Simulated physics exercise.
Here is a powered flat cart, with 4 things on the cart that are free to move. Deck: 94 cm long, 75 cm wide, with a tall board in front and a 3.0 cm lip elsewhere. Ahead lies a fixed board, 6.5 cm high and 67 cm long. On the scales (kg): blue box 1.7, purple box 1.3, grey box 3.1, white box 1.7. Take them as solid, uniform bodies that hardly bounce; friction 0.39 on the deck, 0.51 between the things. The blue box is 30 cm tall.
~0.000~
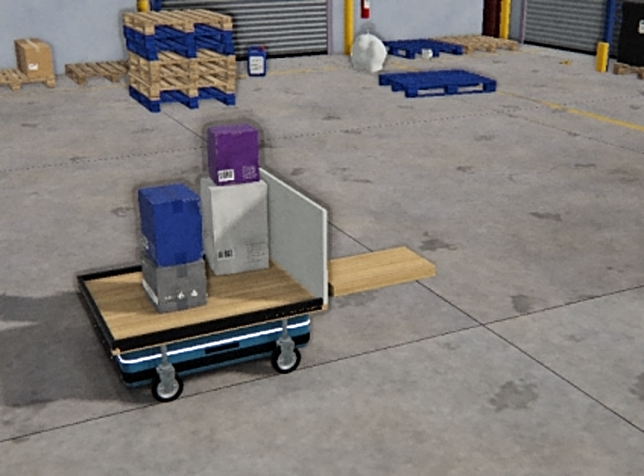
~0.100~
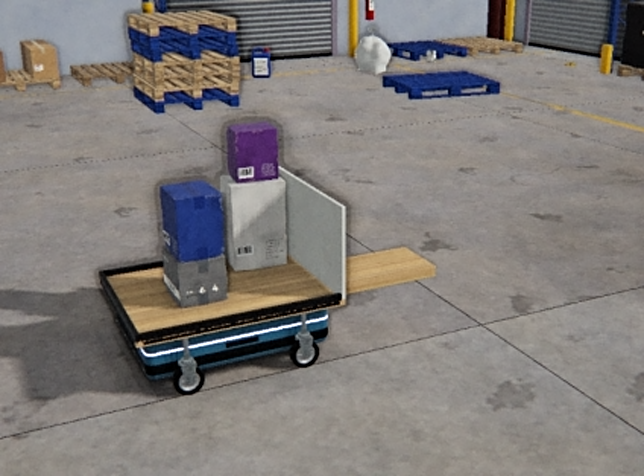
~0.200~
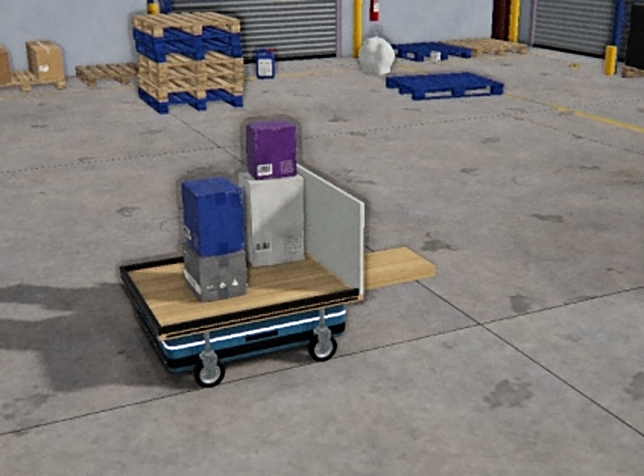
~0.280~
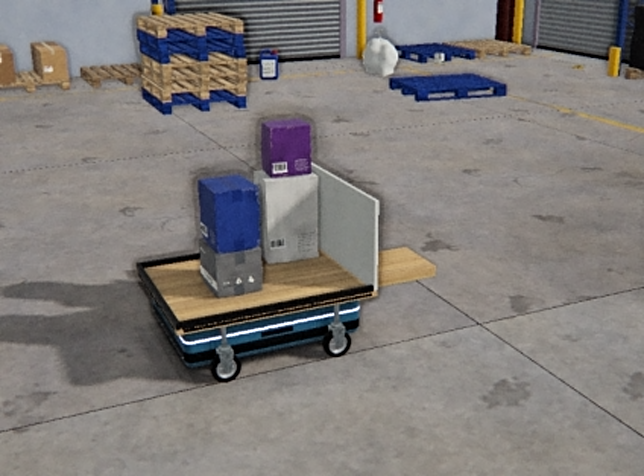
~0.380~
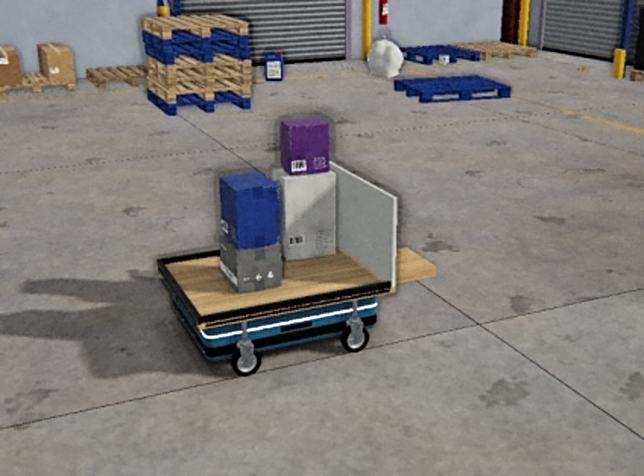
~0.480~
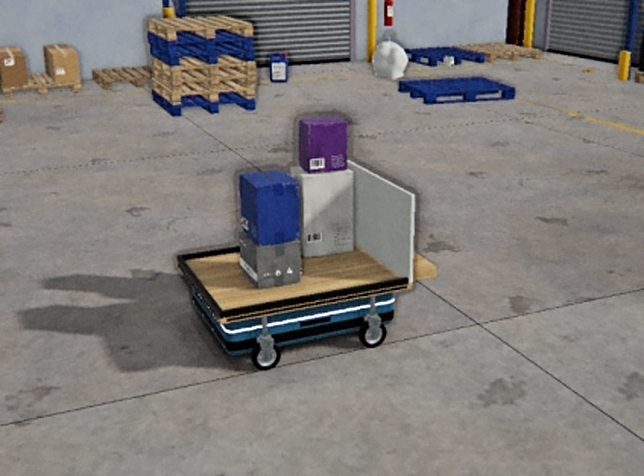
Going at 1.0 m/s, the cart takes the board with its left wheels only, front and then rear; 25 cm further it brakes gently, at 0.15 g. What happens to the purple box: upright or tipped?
The purple box tips over.
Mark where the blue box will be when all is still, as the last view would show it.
Around (593, 168).
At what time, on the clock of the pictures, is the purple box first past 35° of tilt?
Near 1.7 s.
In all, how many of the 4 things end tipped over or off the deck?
In all, 2.
By 0.98 s, 98 cm covered; purple box tilted 19° near (384, 135); white box tilted 19°; blue box 2 cm from its spot.
By 1.58 s, 158 cm covered; purple box tilted 32° near (512, 140); white box tilted 32°; blue box 9 cm from its spot.
By 1.98 s, 198 cm covered; purple box now off the deck; white box on its side; blue box 9 cm from its spot.
When it is over (3.2 s), off the deck and tipped over, purple box; lying over on the cart, white box; the other 2 within 10 cm of the start.
